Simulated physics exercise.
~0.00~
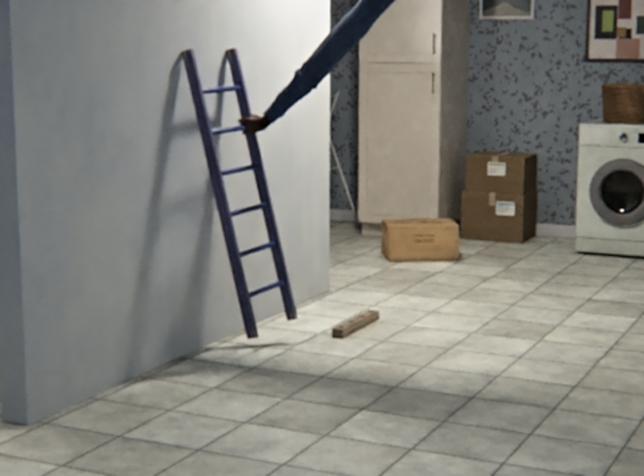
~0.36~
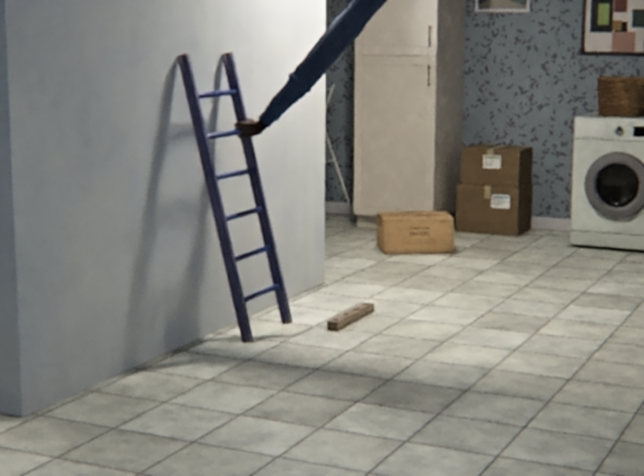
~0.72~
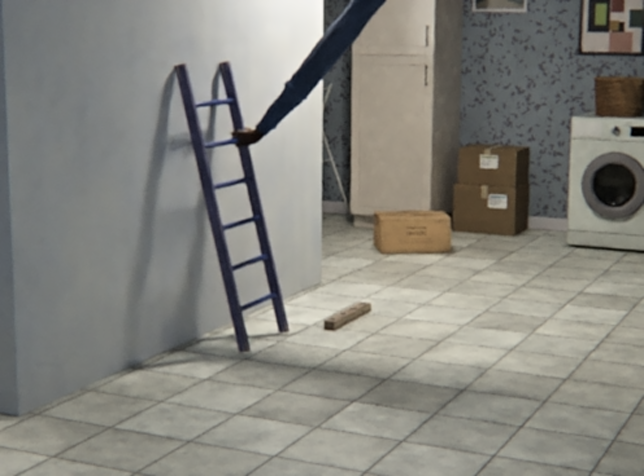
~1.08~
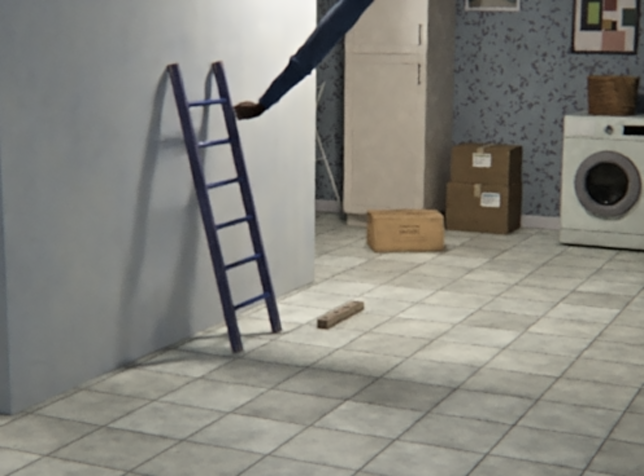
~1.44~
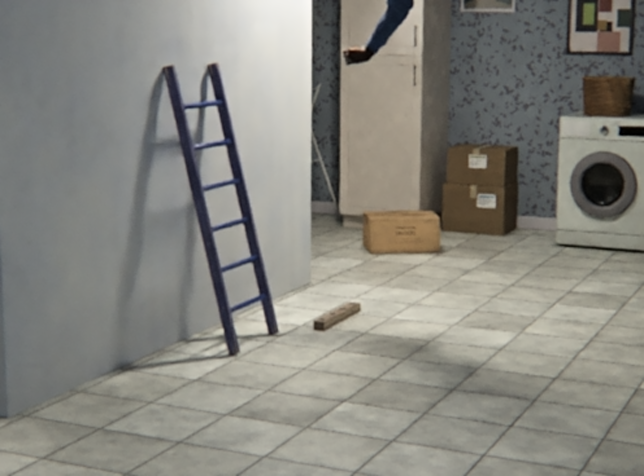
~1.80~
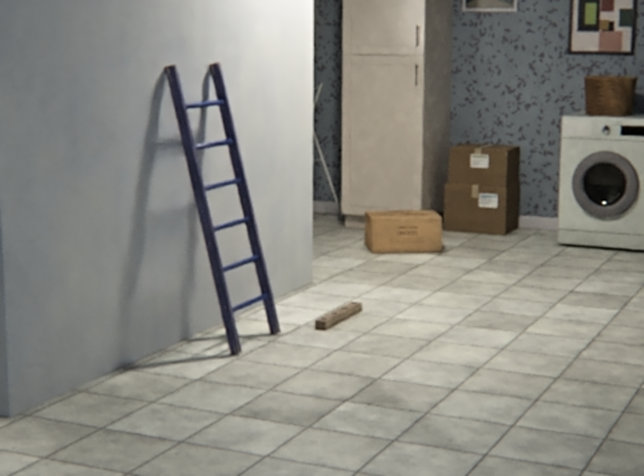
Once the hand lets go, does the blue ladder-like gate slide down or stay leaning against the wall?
It stays leaning against the wall after the hand draws away.
Indoors, a hand leans a blue ladder-like gate against a wall, lets go, and it stays.
